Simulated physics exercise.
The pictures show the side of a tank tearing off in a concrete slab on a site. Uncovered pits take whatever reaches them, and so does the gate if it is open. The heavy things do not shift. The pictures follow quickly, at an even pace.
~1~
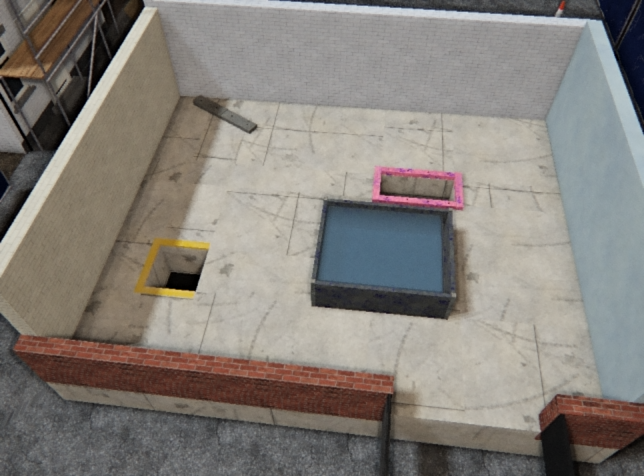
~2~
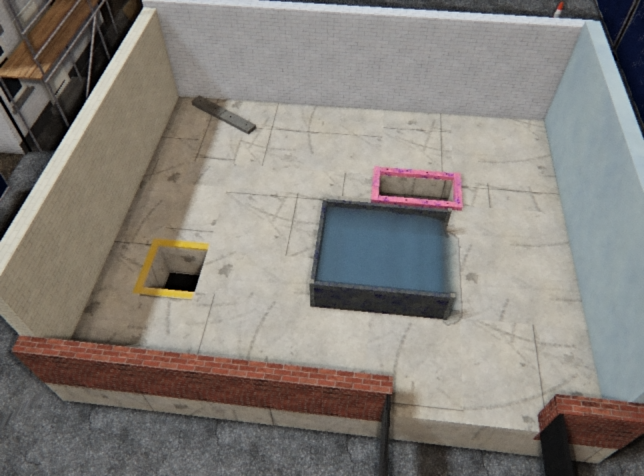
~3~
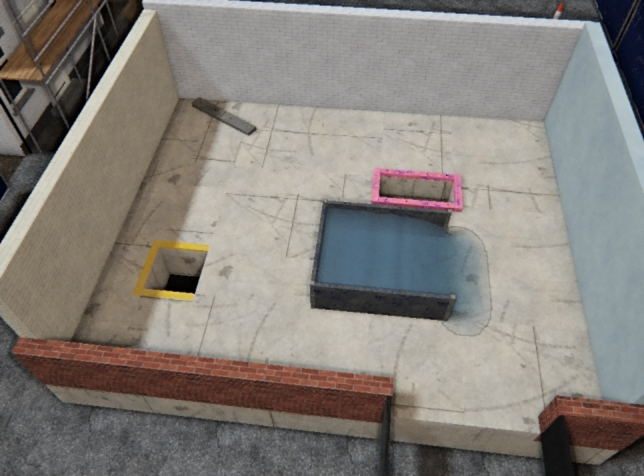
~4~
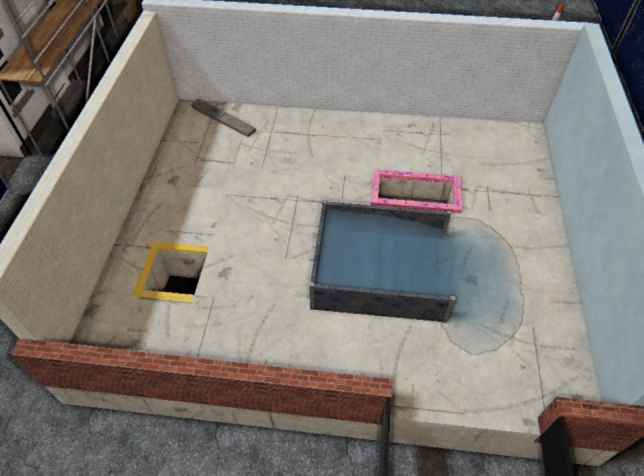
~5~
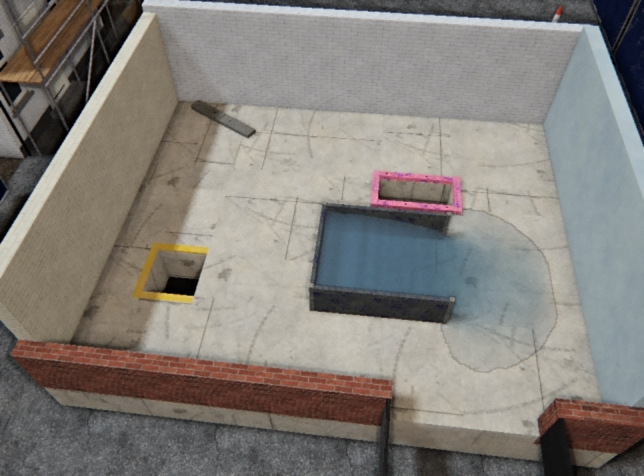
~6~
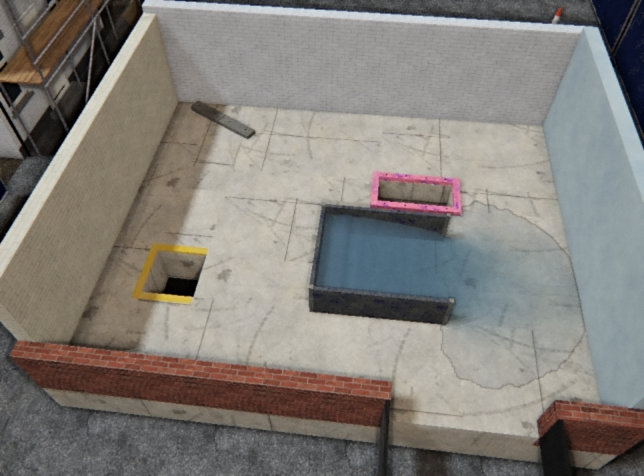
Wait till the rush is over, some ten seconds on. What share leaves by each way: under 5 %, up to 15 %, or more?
The gate takes over 15 %; the pink pit takes under 5 %; the yellow pit takes under 5 %.
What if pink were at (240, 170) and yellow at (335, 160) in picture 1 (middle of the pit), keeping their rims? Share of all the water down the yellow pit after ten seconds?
Roughly, in per cent: Yellow 8.
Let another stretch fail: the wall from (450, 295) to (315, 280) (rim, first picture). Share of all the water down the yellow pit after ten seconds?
In per cent: Yellow 15.
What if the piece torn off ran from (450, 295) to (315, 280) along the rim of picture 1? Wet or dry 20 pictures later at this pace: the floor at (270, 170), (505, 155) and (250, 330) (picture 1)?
In that order: Clear, dry, covered.
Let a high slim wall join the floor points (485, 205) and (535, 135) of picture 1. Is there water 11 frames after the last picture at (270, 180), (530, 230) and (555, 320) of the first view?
As listed: Not flooded, wet, under water.
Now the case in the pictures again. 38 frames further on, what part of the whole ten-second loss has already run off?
Close to 60 %.
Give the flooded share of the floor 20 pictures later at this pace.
Near 35 in a hundred.
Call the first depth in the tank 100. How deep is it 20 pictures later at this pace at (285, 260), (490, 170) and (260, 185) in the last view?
Roughly 0, 8 and 0 per cent, in turn.
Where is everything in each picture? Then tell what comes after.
In the first frame, the water tank at (385, 248) is whole and still.
In the second frame, the front is at (451, 319), out from the gap at (443, 268).
In the third frame, the front is at (472, 329), out from the gap at (444, 270).
In the fourth frame, water pours out at (443, 272) and has run to (497, 340).
In the fifth frame, water pours out at (442, 274) and has run to (548, 325).
In the sixth frame, the front is at (581, 316), out from the gap at (442, 275).
A moment on, water covers 20 % of the floor; the gate 0 %, the pink pit 0 %, the yellow pit 0 %.
Next, water covers 20 % of the floor; the gate 0 %, the pink pit 0 %, the yellow pit 0 %.
Then, water covers 35 % of the floor; the gate 3 %, the pink pit 0 %, the yellow pit 0 %.
Later, water covers 65 % of the floor; the gate 11 %, the pink pit 0 %, the yellow pit 0 %.
In the end, water covers 85 % of the floor; the gate 17 %, the pink pit 0 %, the yellow pit 3 %.
